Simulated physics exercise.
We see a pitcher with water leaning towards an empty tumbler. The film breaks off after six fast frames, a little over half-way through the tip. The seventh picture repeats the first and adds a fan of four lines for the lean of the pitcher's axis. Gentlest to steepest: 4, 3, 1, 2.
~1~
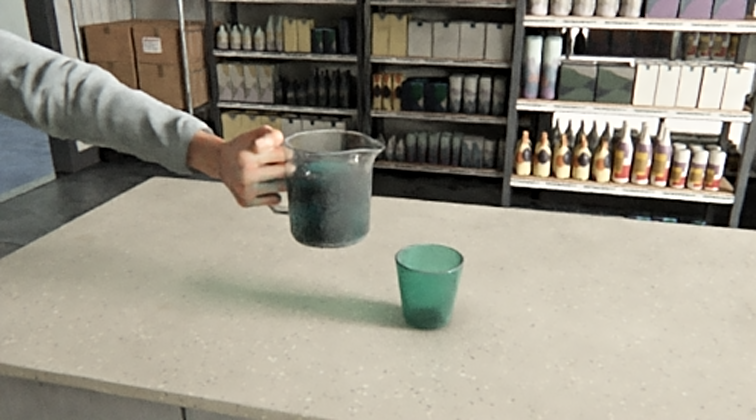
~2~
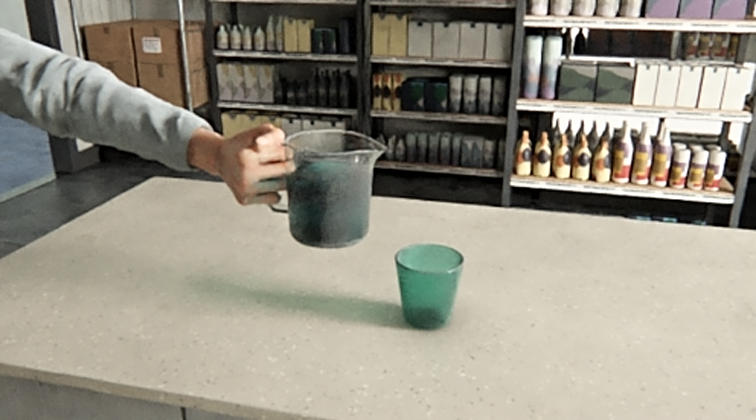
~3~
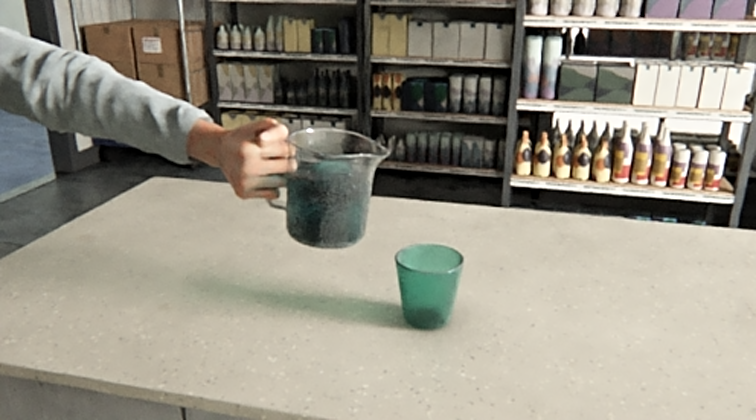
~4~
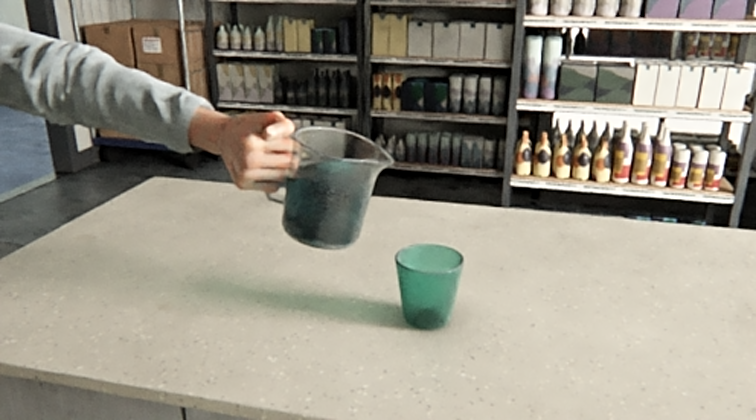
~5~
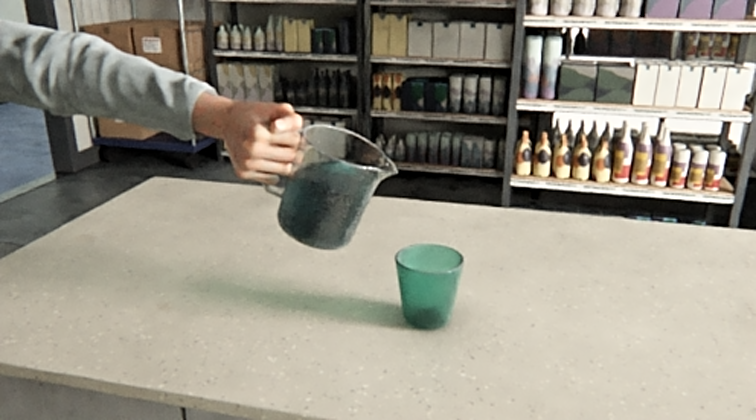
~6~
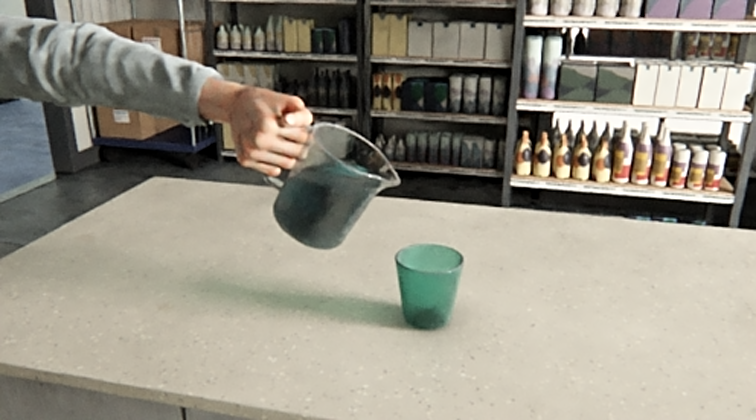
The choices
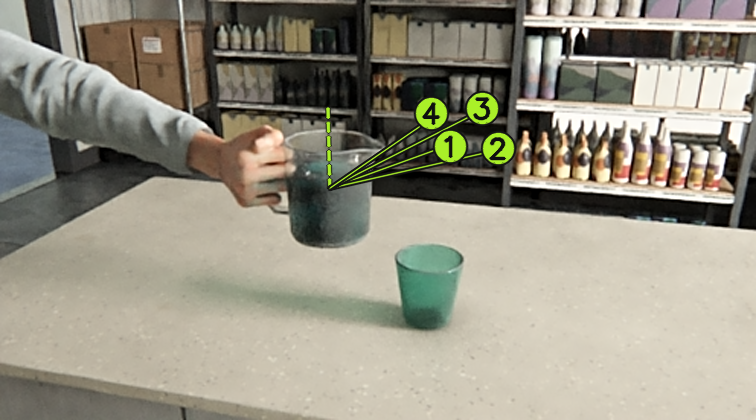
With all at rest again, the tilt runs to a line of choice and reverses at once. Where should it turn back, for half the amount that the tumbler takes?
It is 3.
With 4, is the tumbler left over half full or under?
Under.
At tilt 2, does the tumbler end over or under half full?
Over half.
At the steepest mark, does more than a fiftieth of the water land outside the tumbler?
Yes, it does.
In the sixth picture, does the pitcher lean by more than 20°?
Yes.
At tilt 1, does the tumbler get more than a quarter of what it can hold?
Yes.
On the marked copy, 1 at (433, 150); 2 at (481, 153); 3 at (467, 117); 4 at (419, 126).
With 1, the tumbler ends with about 69 % of what it can hold; 4 % of the water is spilt.
With 2, the tumbler ends with about 76 % of what it can hold; 13 % of the water is spilt.
With 3, the tumbler ends with about 51 % of what it can hold.
With 4, the tumbler ends with about 32 % of what it can hold.
